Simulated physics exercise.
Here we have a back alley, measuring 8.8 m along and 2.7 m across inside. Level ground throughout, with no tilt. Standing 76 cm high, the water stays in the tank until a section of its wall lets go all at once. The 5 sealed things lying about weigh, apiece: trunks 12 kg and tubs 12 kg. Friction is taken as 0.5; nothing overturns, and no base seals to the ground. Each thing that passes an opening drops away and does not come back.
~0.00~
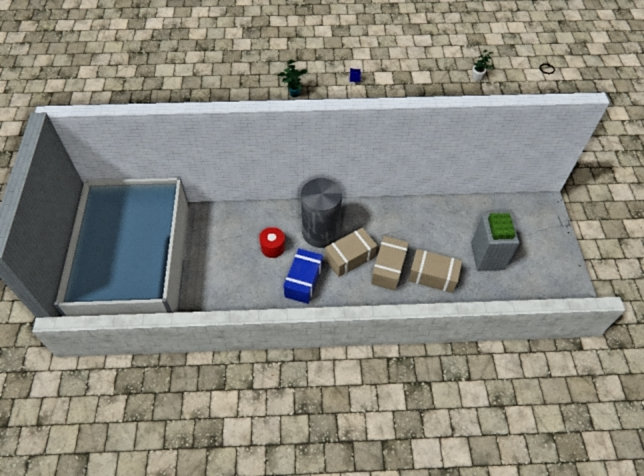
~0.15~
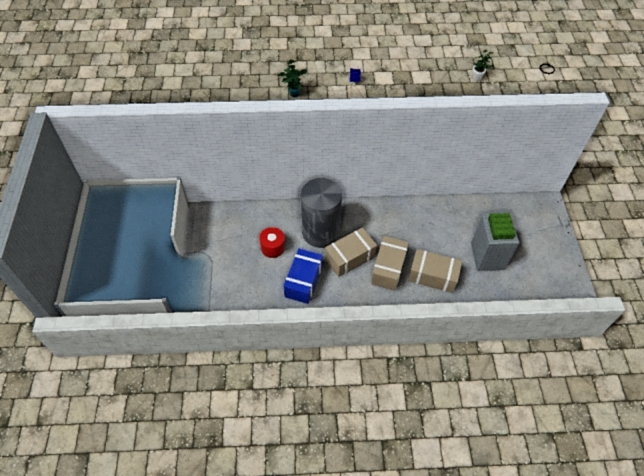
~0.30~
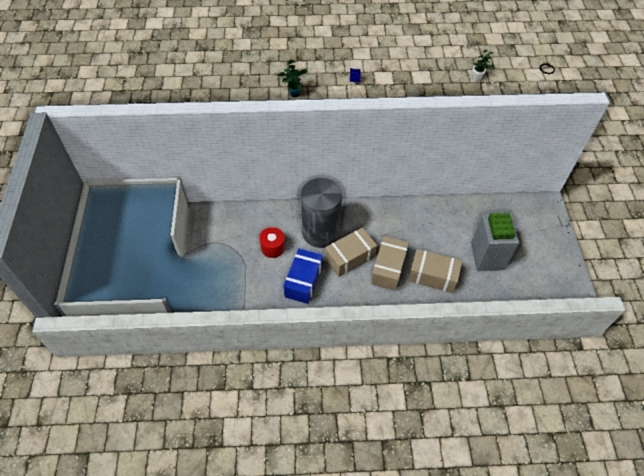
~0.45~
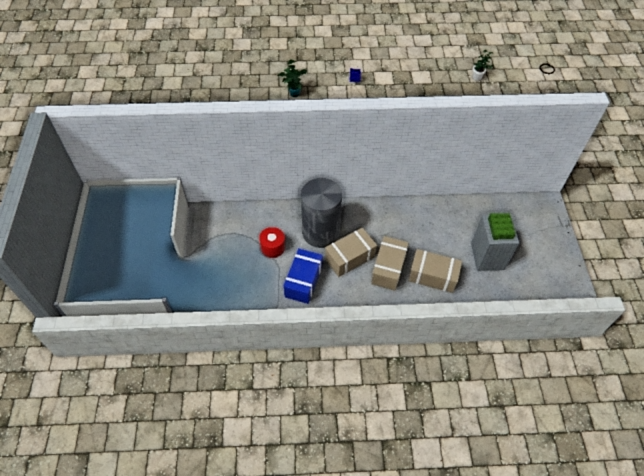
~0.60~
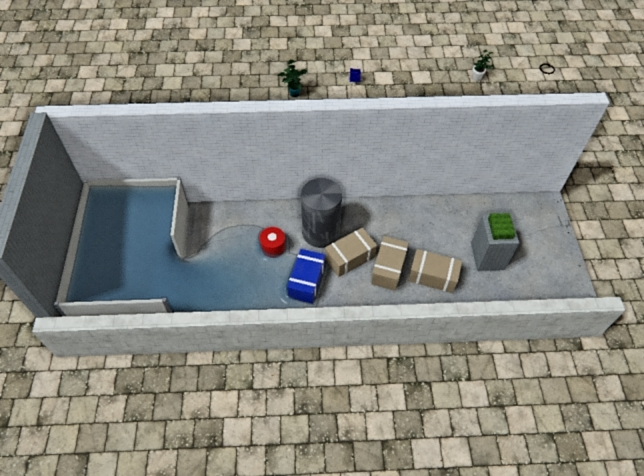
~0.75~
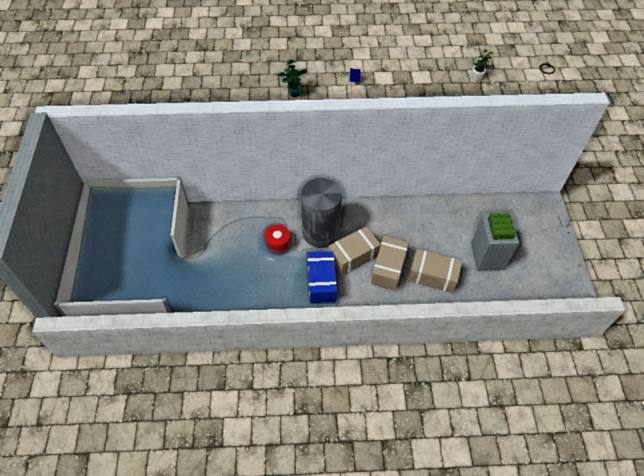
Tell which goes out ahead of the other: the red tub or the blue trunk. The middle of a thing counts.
Blue.
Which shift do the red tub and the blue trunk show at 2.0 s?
Roughly 100 and 250 cm.
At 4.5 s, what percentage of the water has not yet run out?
About 78 in a hundred parts of the water.
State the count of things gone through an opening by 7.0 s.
The count by then is 3.
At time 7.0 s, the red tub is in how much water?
Roughly 4 cm at that moment.
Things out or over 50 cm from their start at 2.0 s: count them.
By my reckoning, 5.
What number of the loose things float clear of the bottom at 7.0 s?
Count: 1.
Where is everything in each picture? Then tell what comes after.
The first picture shows the red tub at (272, 237) rests on the ground; the blue trunk at (303, 270) rests on the ground; 3.7 m2 under water; 0 of 5 have shifted.
The second picture shows the red tub at (272, 237), on the bottom; the blue trunk at (303, 270), on the bottom; 4.5 m2 under water; 0 of 5 have shifted.
The third picture shows the red tub at (272, 237), on the bottom; the blue trunk at (303, 270) rests on the ground; 5.5 m2 under water; 0 of 5 have shifted.
The fourth picture shows the red tub at (272, 237) rests on the ground; the blue trunk at (303, 270) rests on the ground; 6.6 m2 under water; 0 of 5 have shifted.
The fifth picture shows the red tub at (272, 237) rests on the ground; the blue trunk at (307, 270), on the bottom, 6 cm from its start; water covers 7.4 m2; 1 of 5 have shifted.
The sixth picture shows the red tub at (277, 235) rests on the ground, 11 cm from its start; the blue trunk at (322, 271) rests on the ground, 32 cm from its start; water covers 8.4 m2; 3 of 5 have shifted.
After 2.0 s the red tub is near (290, 197), 1.0 m from its start, afloat; the blue trunk is near (461, 293), 2.6 m from its start, afloat; 0 of 5 are out; 4 afloat.
After 4.5 s the red tub is near (233, 206), 1.0 m from its start, aground; the blue trunk has gone out (at 3.8 s); 1 of 5 are out; 3 afloat.
After 7.0 s the red tub is near (233, 206), 1.0 m from its start, aground; the blue trunk has gone out (at 3.8 s); 3 of 5 are out; 1 afloat.
After 10.0 s the red tub is near (233, 206), 1.0 m from its start, aground; the blue trunk has gone out (at 3.8 s); 3 of 5 are out; 1 afloat.
